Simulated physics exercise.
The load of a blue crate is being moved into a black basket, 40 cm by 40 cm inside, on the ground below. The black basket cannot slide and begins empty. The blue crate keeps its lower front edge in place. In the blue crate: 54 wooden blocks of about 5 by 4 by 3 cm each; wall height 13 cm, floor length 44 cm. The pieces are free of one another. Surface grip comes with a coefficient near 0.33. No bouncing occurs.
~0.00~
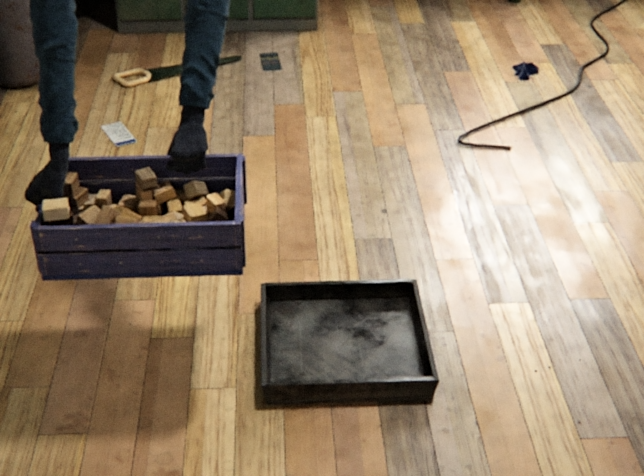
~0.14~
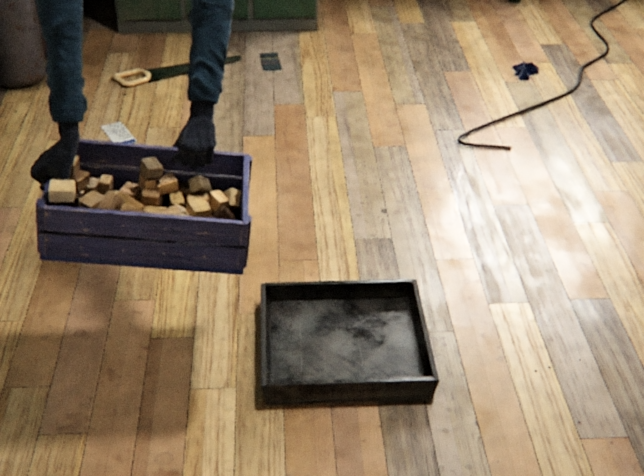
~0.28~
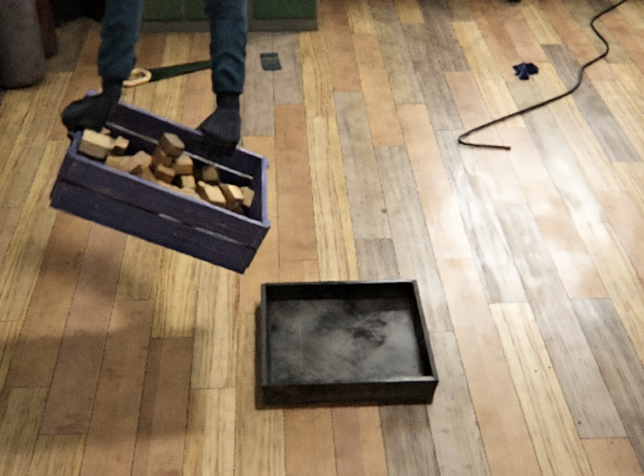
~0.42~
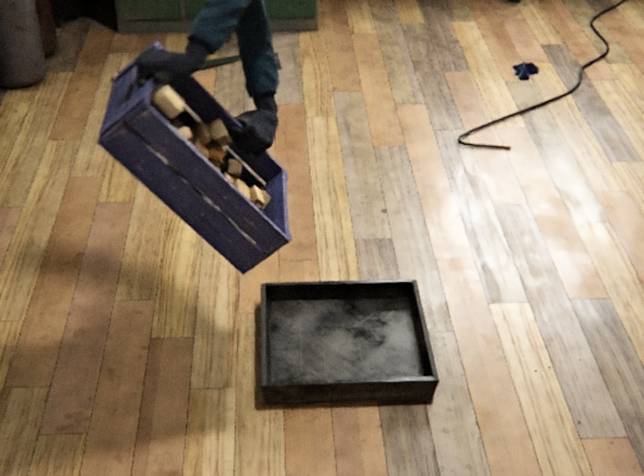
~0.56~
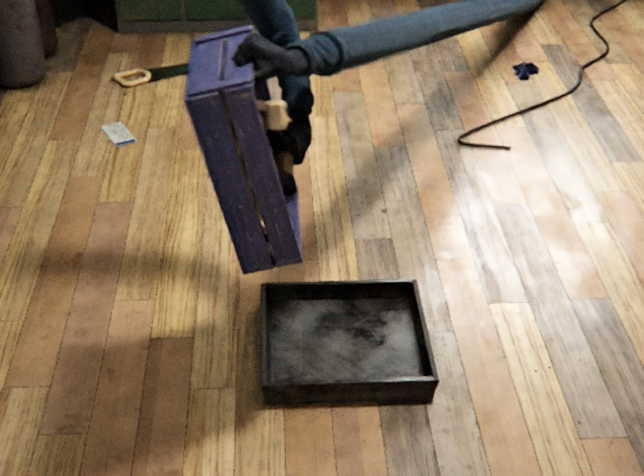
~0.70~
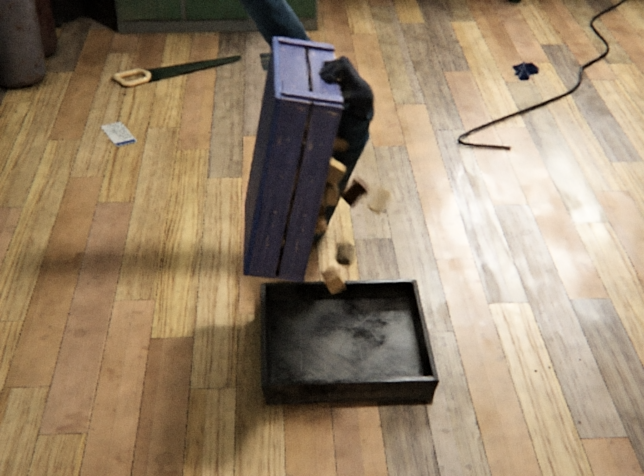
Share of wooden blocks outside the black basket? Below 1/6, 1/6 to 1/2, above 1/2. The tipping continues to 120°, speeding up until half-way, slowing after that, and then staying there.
1/6 to 1/2.
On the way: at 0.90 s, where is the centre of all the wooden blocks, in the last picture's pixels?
I'd put it close to (365, 255).
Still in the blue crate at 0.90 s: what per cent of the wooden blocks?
Reading: Approx. 30 %.
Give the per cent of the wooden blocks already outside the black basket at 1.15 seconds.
I'd say near 25 per cent at that moment.
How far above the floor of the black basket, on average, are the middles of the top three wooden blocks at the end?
7 cm or thereabouts.
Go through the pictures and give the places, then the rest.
In the first frame (places track the rim corner closest to us here), blue crate (39, 227); black basket (266, 384); tipped 0°; all still inside.
Blue crate (45, 206); tipped 7°, in the second frame.
Blue crate (76, 156); tipped 26°, in the third frame.
Blue crate (150, 106); tipped 50°, in the fourth frame.
Blue crate (253, 90); tipped 77°; 1 out, the lowest block at (277, 115), in the fifth frame.
Blue crate (341, 112); black basket (266, 384); tipped 101°; 8 out, the lowest block at (346, 254), in the sixth frame.
After 0.90 s, tilt 119°; 15 still in the blue crate, 8 in the black basket, 4 outside the black basket and 27 in the air.
After 1.15 s, tilt 120°; 2 still in the blue crate, 31 in the black basket, 14 outside the black basket and 7 in the air.
After 1.50 s, tilt 120°; 40 in the black basket and 14 outside the black basket.
When it is over (at 1.94 s), 40 in the black basket and 14 outside the black basket. Asked share, 14 of 54, 26 per cent.
